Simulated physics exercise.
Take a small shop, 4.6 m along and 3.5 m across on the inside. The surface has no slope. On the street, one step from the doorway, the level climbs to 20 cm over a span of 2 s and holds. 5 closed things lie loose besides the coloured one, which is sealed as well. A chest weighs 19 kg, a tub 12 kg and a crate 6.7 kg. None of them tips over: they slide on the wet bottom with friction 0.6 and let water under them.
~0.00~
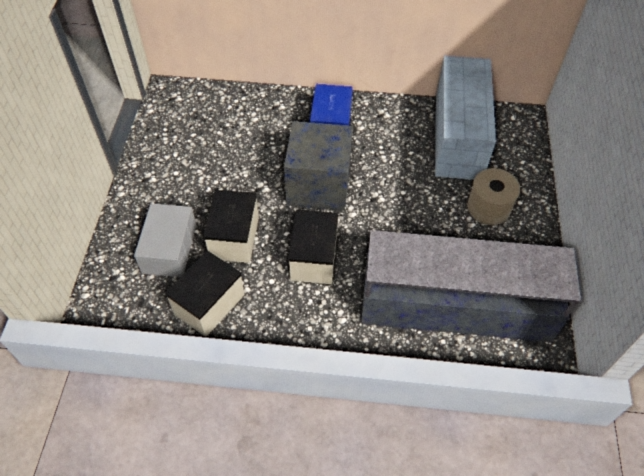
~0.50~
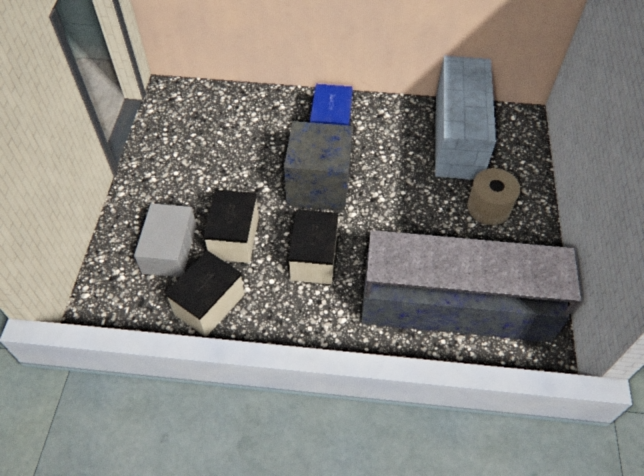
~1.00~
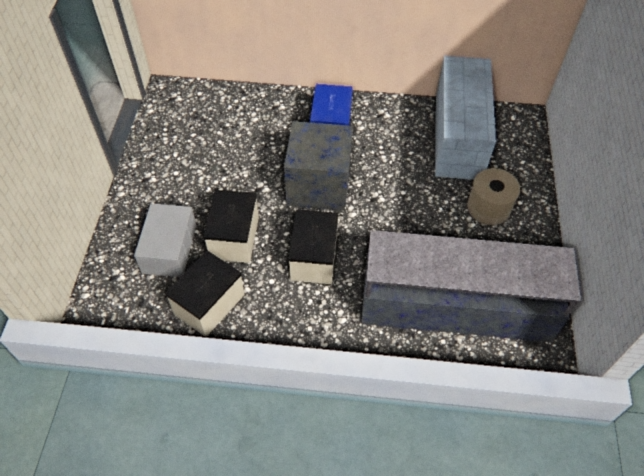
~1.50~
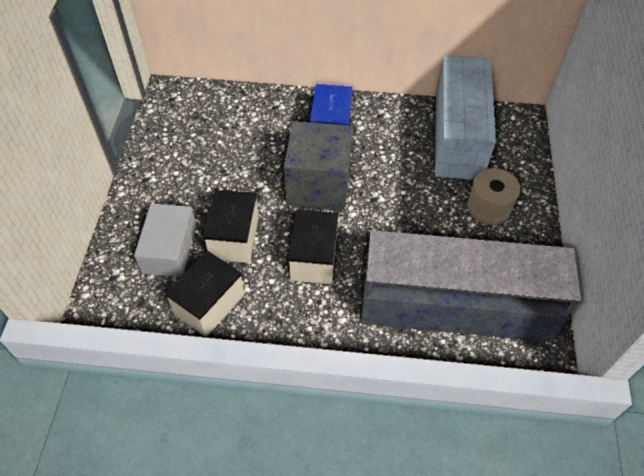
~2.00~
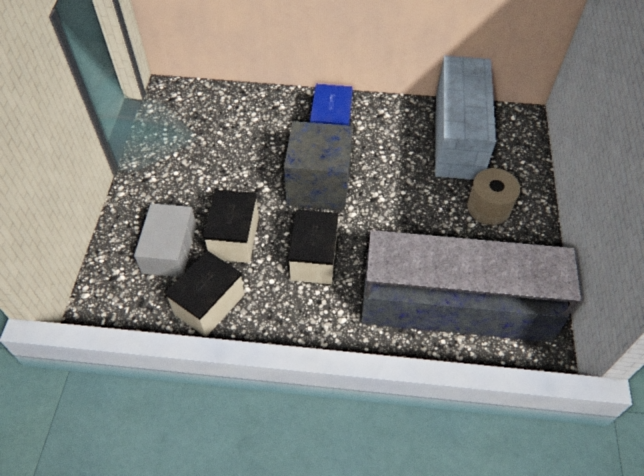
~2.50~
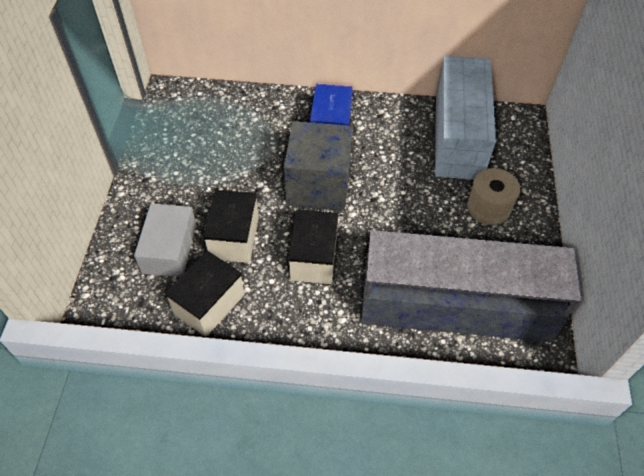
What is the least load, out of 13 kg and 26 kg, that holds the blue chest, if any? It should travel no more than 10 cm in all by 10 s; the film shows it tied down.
The least is neither of them.
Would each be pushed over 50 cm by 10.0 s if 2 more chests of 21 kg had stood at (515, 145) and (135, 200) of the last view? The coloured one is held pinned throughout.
The first is not as far, the second not as far.
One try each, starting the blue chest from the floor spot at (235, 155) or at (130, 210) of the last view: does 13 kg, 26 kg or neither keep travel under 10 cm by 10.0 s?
Result, try 1: Both fail; try 2: Both pass.
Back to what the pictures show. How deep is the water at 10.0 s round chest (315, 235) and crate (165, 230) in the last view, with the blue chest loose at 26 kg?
Close to 7 and 5 centimetres.
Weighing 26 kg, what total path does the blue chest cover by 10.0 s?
Roughly 100 centimetres.
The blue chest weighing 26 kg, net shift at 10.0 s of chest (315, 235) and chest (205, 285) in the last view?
The first is 0 cm from its start, the second 0 cm.
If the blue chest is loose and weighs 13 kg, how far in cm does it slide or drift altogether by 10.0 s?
About 400 cm altogether.
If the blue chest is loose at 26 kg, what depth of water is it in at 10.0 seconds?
Depth: Approx. 12 cm.
After 3.5 s the blue chest would be 13 cm from its start with 13 kg and 0 cm from its start with 26 kg; 6 cm of water round it then.
After 4.5 s the blue chest would be 92 cm from its start with 13 kg and 2 cm from its start with 26 kg; 8 cm of water round it then.
After 7.0 s the blue chest would be 183 cm from its start with 13 kg and 14 cm from its start with 26 kg; 10 cm of water round it then.
After 10.0 s the blue chest would be 233 cm from its start with 13 kg and 95 cm from its start with 26 kg; 12 cm of water round it then.
